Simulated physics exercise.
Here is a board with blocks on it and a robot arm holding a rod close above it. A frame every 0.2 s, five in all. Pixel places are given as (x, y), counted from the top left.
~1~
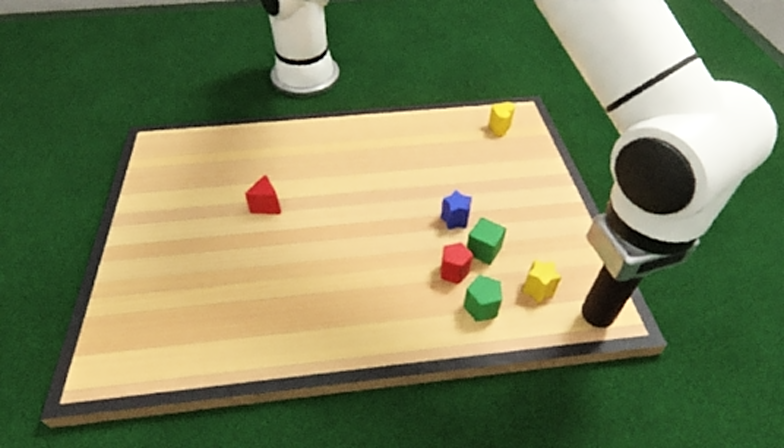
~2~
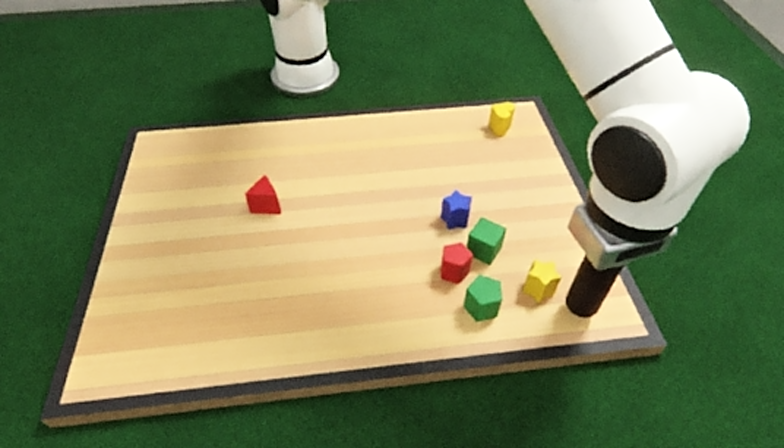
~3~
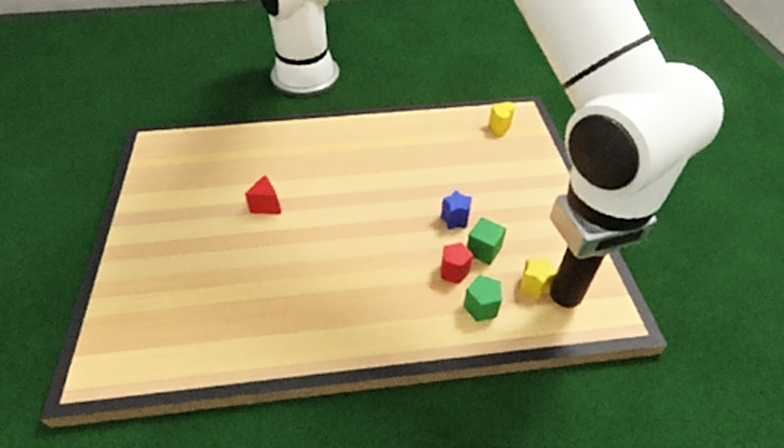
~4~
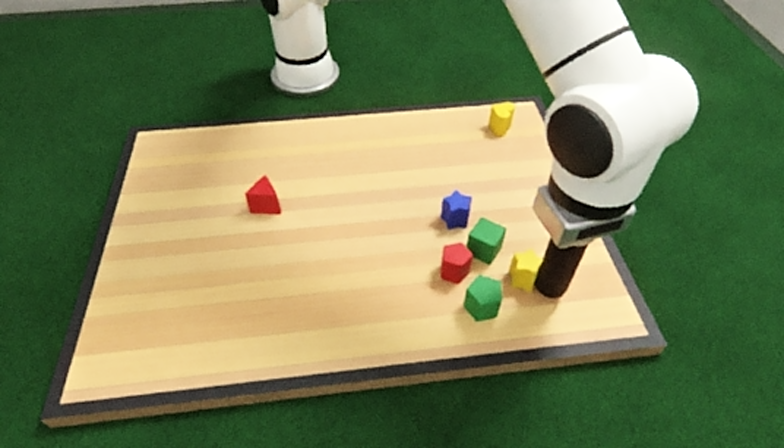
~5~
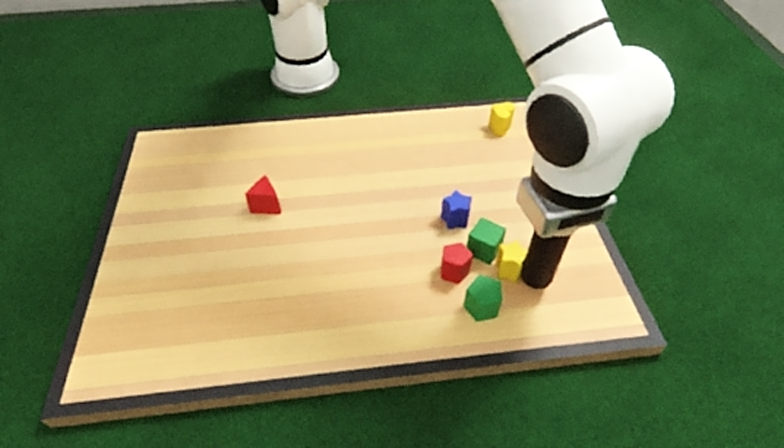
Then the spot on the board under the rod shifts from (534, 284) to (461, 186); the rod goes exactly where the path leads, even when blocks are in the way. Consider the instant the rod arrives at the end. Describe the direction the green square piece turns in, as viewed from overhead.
From above, it turns clockwise.
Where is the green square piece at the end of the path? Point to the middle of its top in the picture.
Top centre: (457, 219).
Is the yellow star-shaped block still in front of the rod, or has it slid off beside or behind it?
At the end of the path, the rod has already lost the yellow star-shaped block, which lies beside or behind it.
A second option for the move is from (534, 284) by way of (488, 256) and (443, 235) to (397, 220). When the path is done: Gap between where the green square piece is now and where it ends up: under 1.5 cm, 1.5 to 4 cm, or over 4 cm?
It moves quite far, over 4 cm.
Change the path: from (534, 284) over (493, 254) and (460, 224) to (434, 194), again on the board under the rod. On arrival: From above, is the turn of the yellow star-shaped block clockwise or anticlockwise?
Counterclockwise from above.
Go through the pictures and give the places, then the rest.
The first frame shows tip of the rod at (598, 314), middles of tops, blue star-shaped block at (458, 200), green pentagonal block at (486, 289), green square piece at (488, 231), yellow star-shaped block at (545, 271).
The second frame shows rod at (581, 305), nothing pushed.
The third frame shows rod at (566, 295), yellow star-shaped block at (540, 268).
The fourth frame shows rod at (551, 286), yellow star-shaped block at (529, 260).
The fifth frame shows rod at (536, 277), blue star-shaped block at (458, 200), green pentagonal block at (486, 289), green square piece at (488, 231), yellow star-shaped block at (515, 252).
The first path, step by step. One third of the way, rod at (508, 240); blue star-shaped block at (450, 195); green square piece at (459, 219), turned 20° clockwise; yellow star-shaped block at (486, 234), turned 55° anticlockwise.
Two thirds of the way, rod at (484, 208); blue star-shaped block at (450, 195); green square piece at (457, 219), turned 25° clockwise; yellow star-shaped block at (485, 233), turned 70° anticlockwise.
At the end, rod at (462, 179); blue star-shaped block at (450, 195); green pentagonal block unmoved; green square piece at (457, 219), turned 25° clockwise; yellow star-shaped block at (485, 233), turned 70° anticlockwise.
